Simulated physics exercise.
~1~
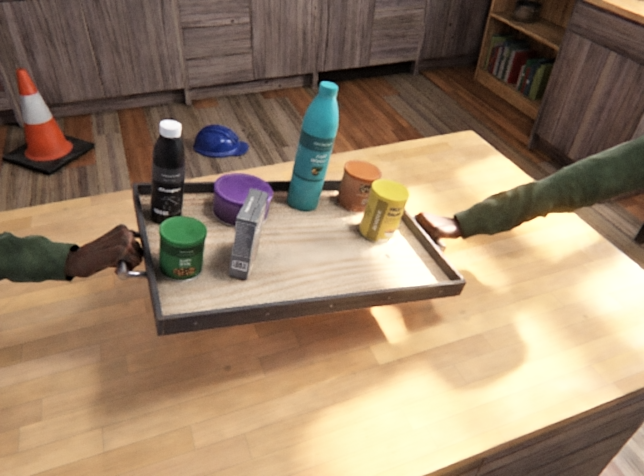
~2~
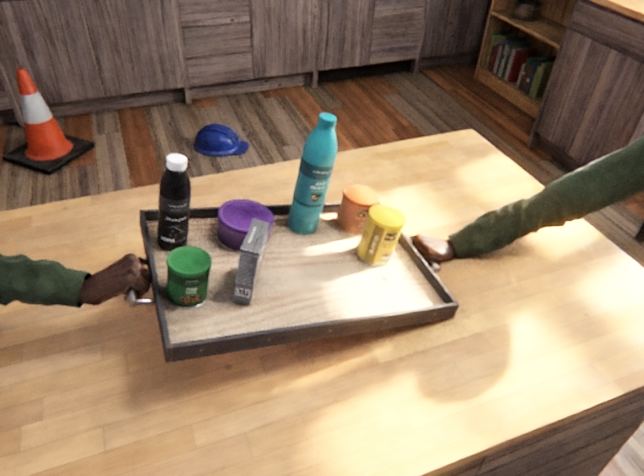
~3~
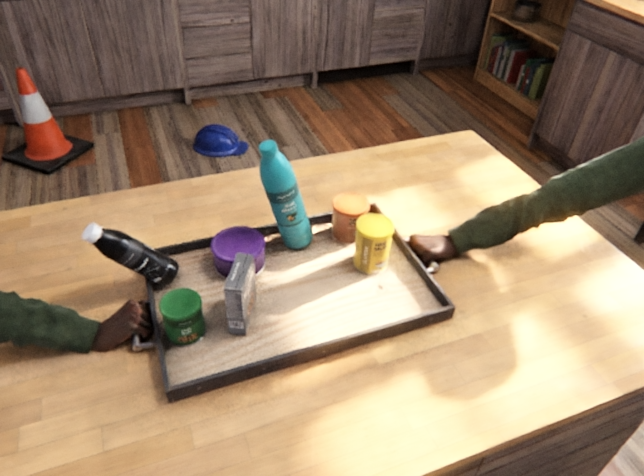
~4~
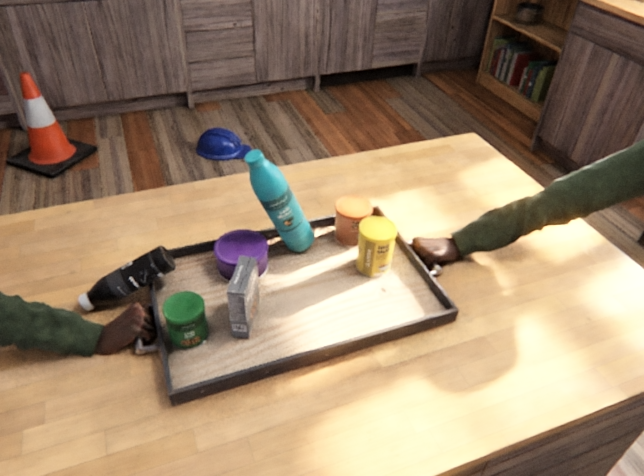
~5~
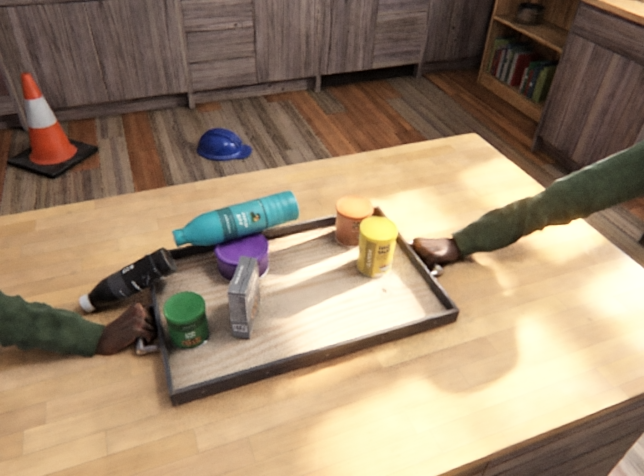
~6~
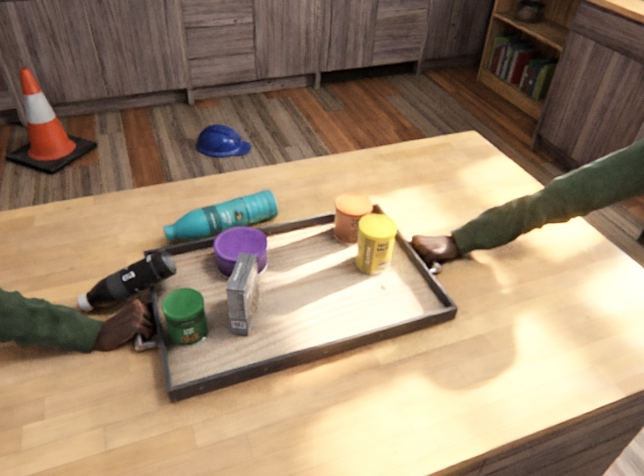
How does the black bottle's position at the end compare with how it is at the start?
At the start the black bottle stands on the tilted tray, leaning along with it. By the end it is lying on its side, off the tray at the left.
The footage shows two hands lowering a tilted tray of bottles, tins, a tub and a packet flat onto a wooden table. The black bottle topples off at the left, then the turquoise bottle tips over and ends lying behind the tray, while the other items stay on it.
